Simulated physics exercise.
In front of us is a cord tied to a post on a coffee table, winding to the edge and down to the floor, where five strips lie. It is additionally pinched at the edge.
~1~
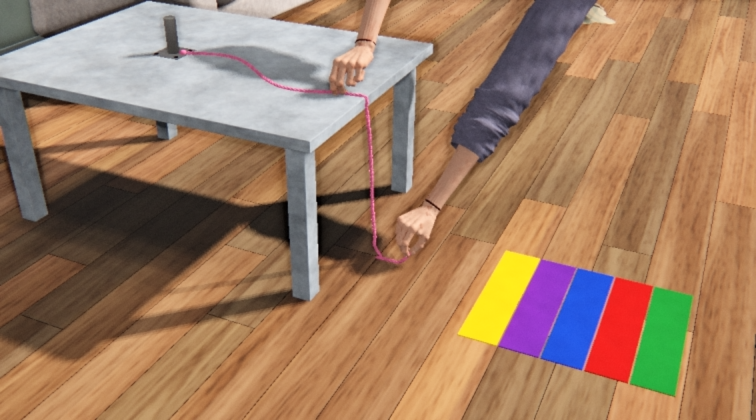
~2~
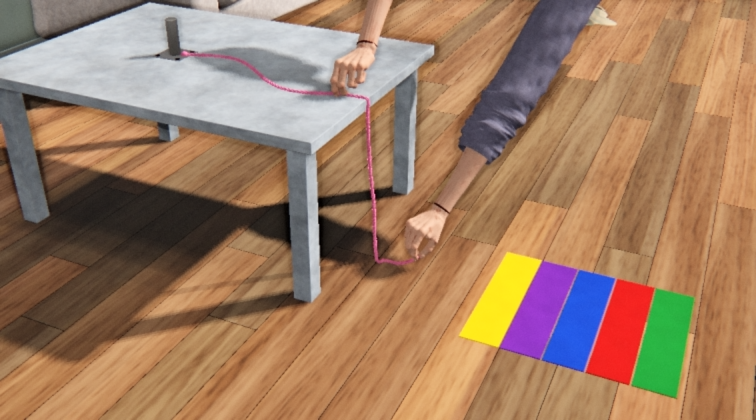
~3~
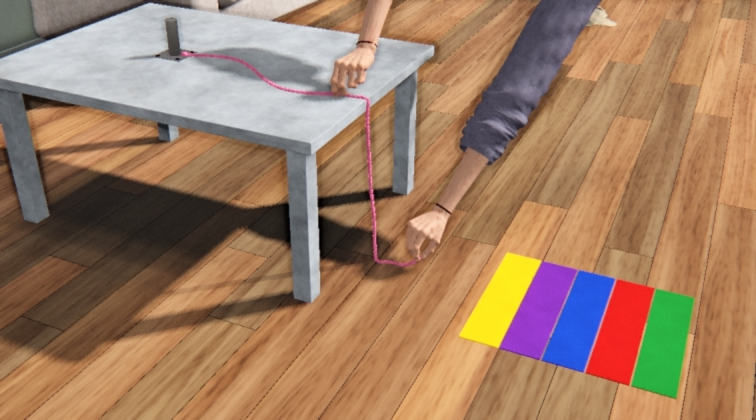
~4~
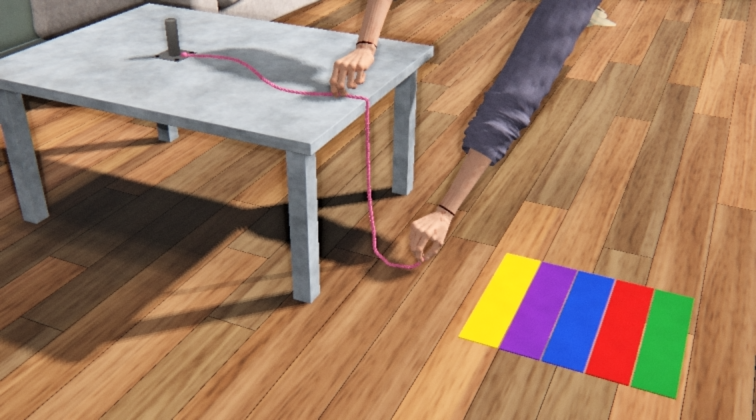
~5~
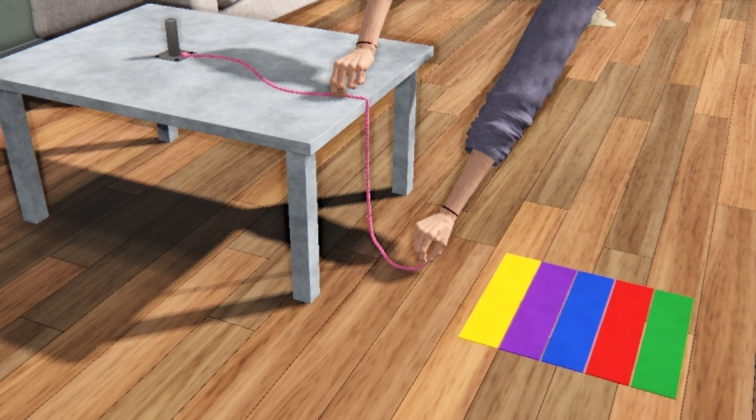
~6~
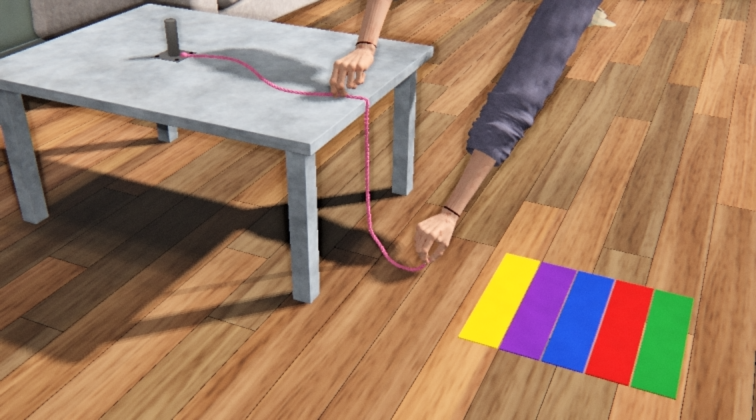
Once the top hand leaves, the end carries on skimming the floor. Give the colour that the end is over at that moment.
The end is over purple.
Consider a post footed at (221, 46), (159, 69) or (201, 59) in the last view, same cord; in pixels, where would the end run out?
Try 1 about (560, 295), try 2 about (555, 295), try 3 about (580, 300).
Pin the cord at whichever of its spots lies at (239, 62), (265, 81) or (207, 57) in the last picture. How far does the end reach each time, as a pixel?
Near (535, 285), then (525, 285), then (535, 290).
Soon after, end near (484, 275); short of the strips.
Then, end near (519, 284); over yellow.
At full stretch, end near (541, 289); over purple. It halts on the purple strip.
